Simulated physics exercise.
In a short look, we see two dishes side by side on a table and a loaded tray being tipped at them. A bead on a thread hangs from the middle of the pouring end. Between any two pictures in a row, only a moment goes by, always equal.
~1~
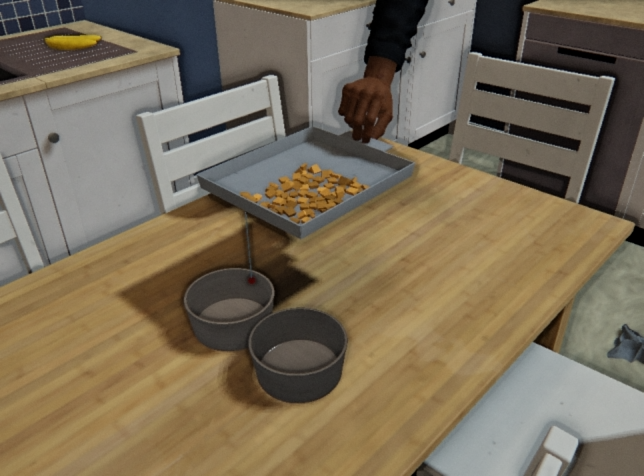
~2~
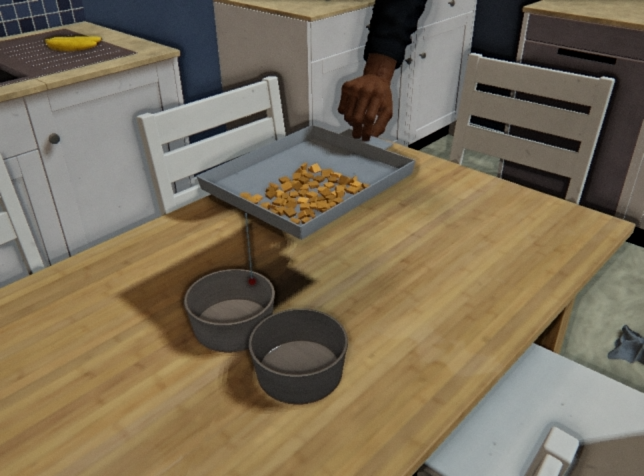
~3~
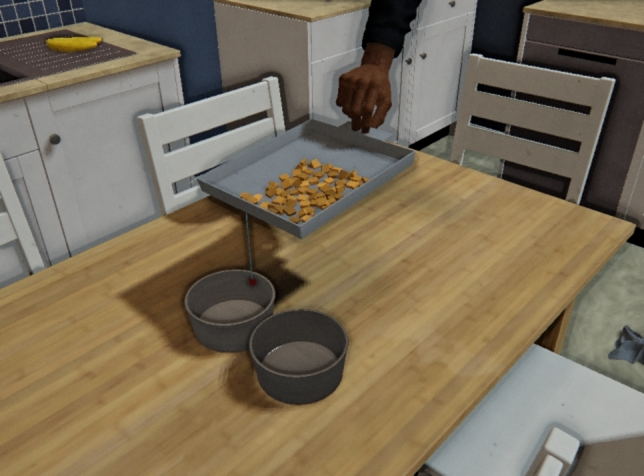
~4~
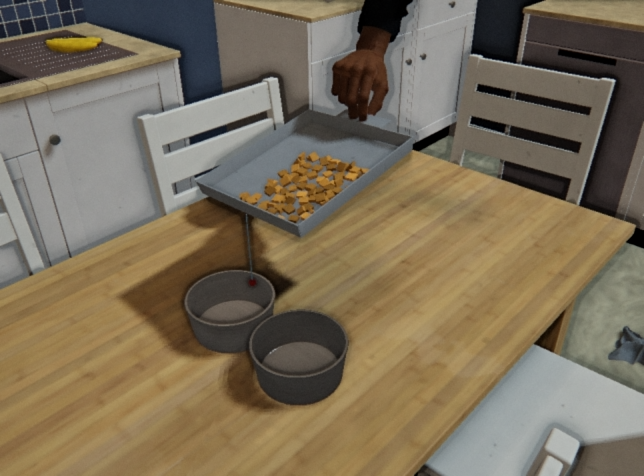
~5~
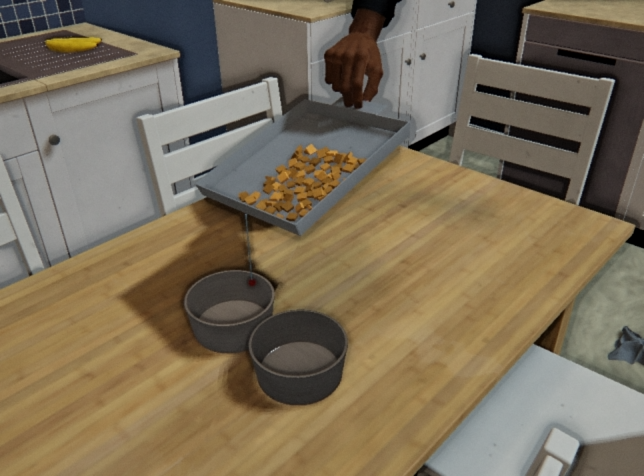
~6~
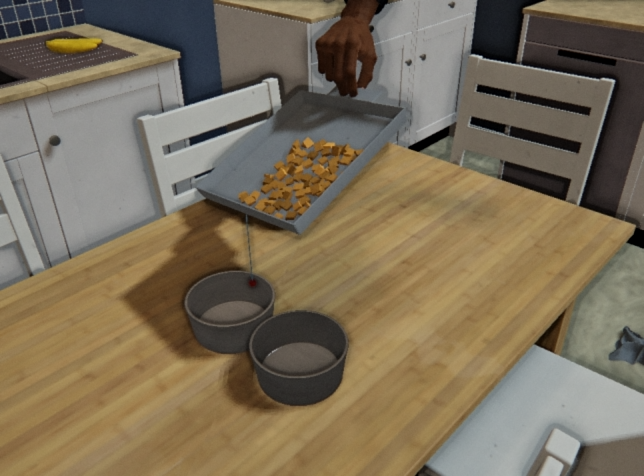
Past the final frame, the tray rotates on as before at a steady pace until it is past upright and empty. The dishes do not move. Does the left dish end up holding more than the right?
Yes.
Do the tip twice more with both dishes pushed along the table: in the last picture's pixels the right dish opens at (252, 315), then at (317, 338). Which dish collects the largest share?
The leftmost dish, then the leftmost dish.
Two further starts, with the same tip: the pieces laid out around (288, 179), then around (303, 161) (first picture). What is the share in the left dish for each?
First 50 %, then 50 %.
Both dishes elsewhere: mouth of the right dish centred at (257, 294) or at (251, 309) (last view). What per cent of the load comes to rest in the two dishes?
Trial 1 near 50 %, trial 2 near 90 %.
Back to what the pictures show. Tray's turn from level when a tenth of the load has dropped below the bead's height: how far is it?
Tilt: Around 95 degrees.
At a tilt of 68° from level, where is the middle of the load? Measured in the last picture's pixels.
Near (248, 194).
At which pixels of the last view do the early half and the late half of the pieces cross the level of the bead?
Points: About (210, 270), then about (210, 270).
Soon, tray tipped steeply; all on the tray.
A while on, tray tipped past a quarter turn; about two thirds on the tray; a small part in the left dish; a small part outside both; about a quarter in the air.
Towards the end, tray tipped past a quarter turn; about half in the left dish; about half outside both.
Finally, tray tipped past a quarter turn; none in the right dish; about half in the left dish; about half outside both.
